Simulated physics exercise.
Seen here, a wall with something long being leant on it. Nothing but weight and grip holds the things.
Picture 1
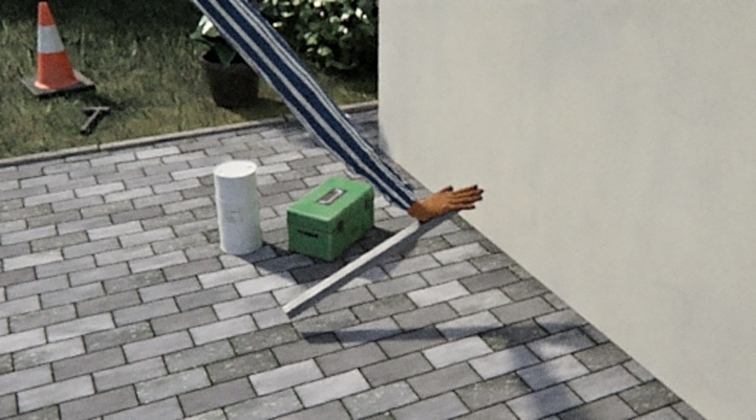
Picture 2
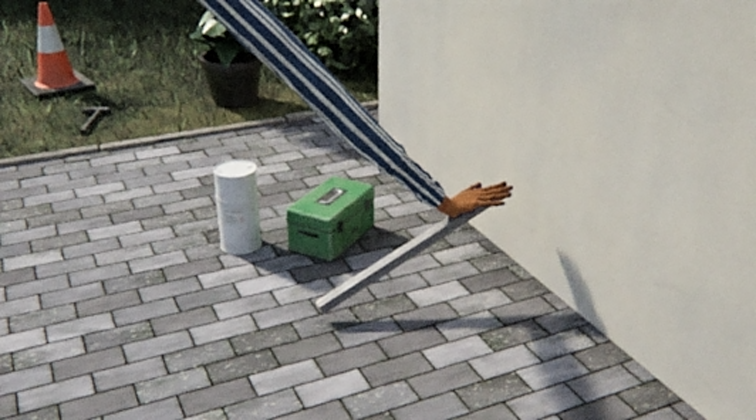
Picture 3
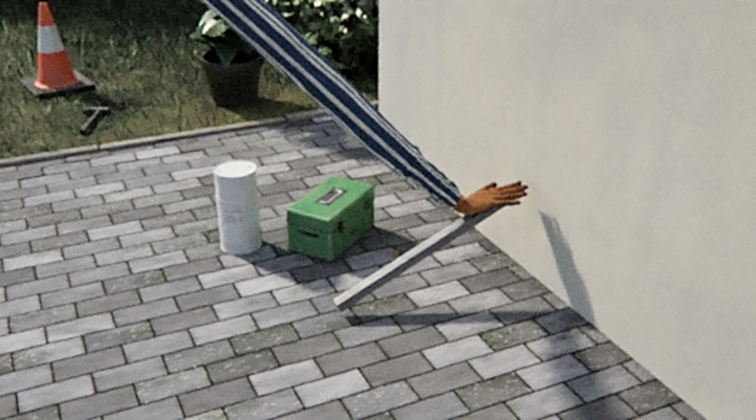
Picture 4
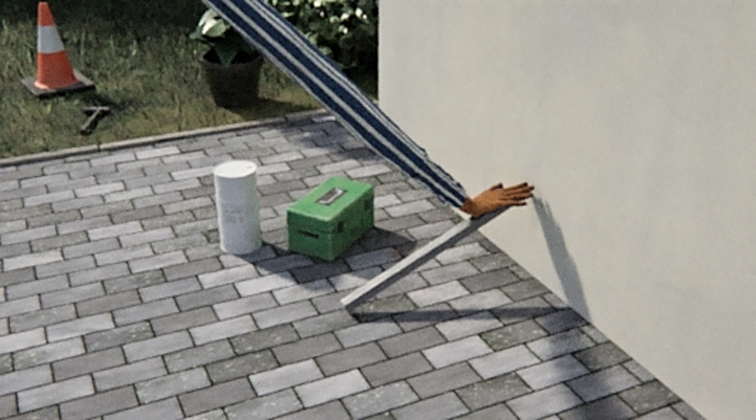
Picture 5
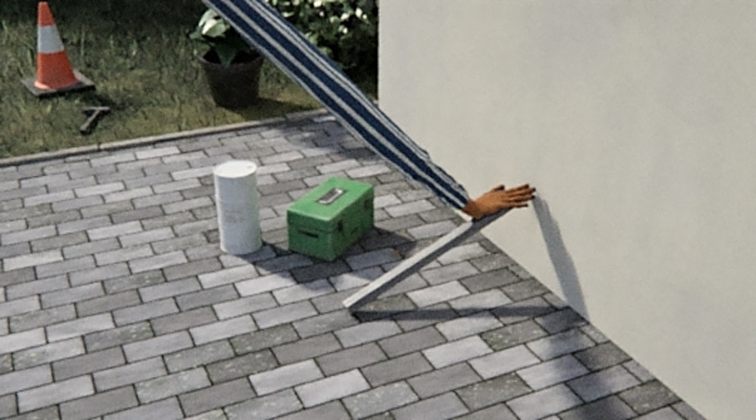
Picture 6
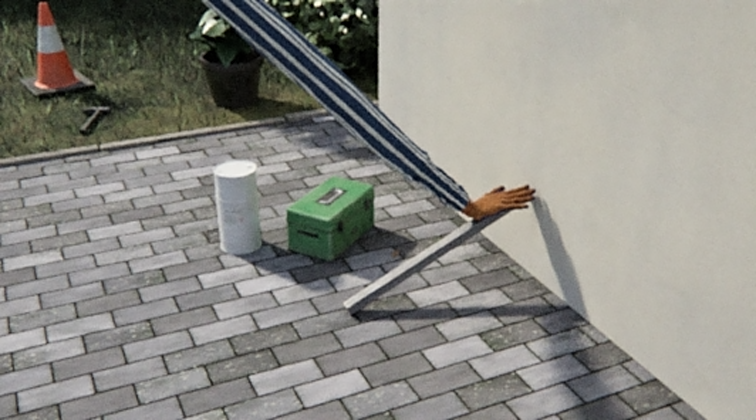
Gloved hand in a striped sleeve moving a grey pole rightward and leaning it on a pale wall, still holding it.
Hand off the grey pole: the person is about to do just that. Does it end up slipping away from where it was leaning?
Yes, it slides away.
Then, 0.30 s on from there, grey pole leaning 13° more than when let go near (434, 271).
Then, 0.40 s on from there, grey pole leaning 23° more than when let go near (431, 285).
In the end, moved from the start, grey pole; the other 2 unmoved. At the end, from the last picture's camera, grey pole near (431, 288). The pole slips out.
